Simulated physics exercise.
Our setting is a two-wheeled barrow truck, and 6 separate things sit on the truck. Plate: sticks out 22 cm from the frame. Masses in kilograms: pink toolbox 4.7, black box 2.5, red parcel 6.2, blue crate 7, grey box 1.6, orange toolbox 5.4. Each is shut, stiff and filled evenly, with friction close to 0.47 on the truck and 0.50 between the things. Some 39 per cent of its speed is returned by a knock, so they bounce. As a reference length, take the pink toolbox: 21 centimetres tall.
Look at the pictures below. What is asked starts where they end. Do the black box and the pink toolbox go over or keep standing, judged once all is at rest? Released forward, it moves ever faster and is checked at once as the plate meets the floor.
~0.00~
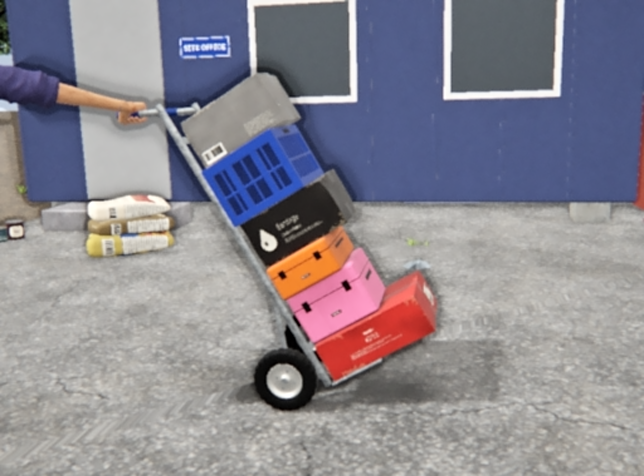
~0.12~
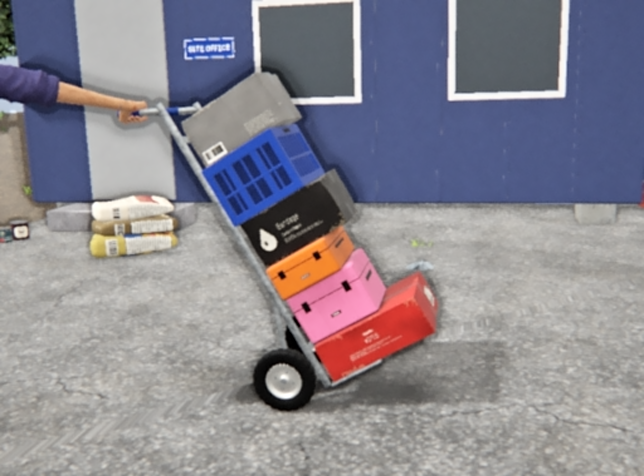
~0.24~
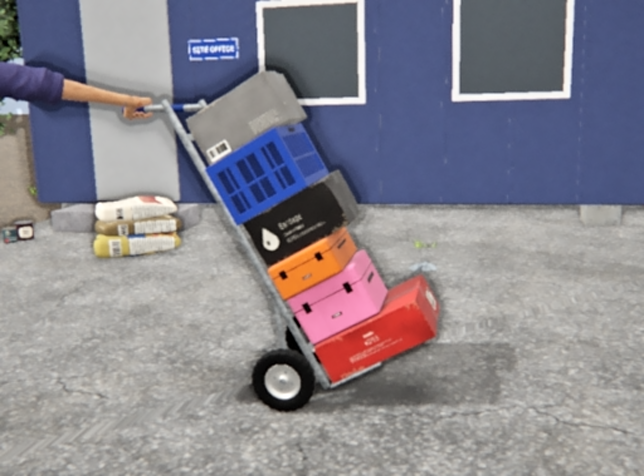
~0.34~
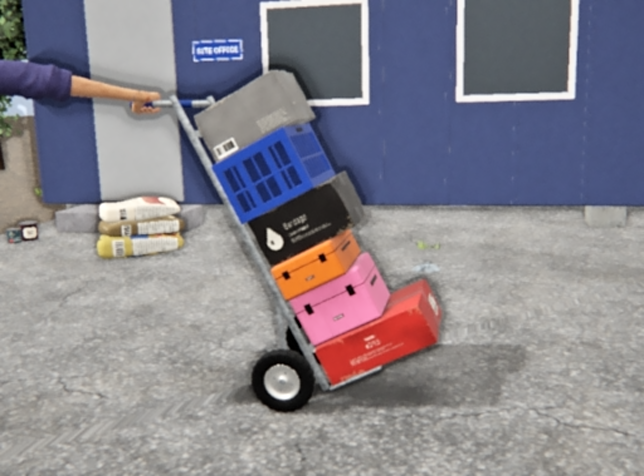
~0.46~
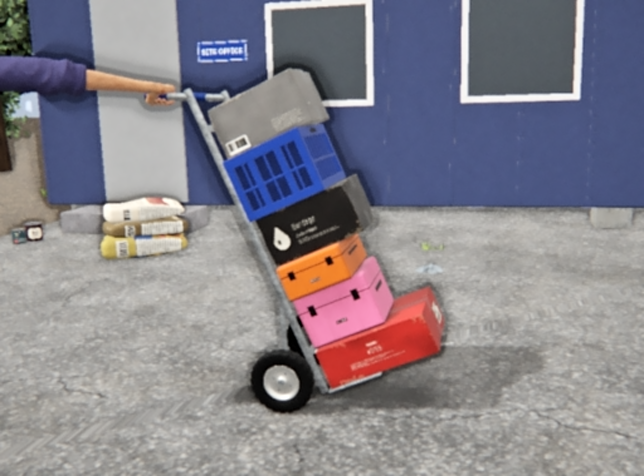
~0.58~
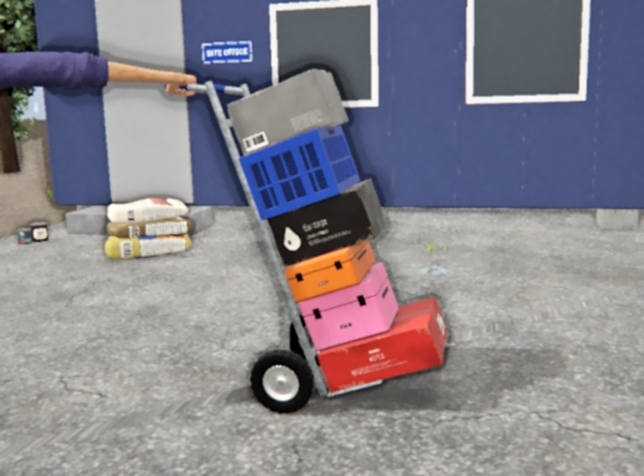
Result: Black box: Down, pink toolbox: Still standing.
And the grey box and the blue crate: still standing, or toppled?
Final state - grey box: Goes over; blue crate: Goes over.
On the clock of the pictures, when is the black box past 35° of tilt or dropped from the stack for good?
About 1.4 seconds.
After 1.38 s, truck upright; grey box now dropped from the stack; black box 37° off its base near (399, 236); blue crate 37° off its base.
After 1.88 s, truck upright; black box and blue crate now dropped from the stack; pink toolbox moved 2 cm near (371, 326); orange toolbox moved 5 cm.
In the end (3.3 s), dropped from the stack and tipped over, black box, blue crate and grey box; the other 3 under 10 cm from the start. At the end, from the last picture's camera, black box near (468, 321), pink toolbox near (370, 326).
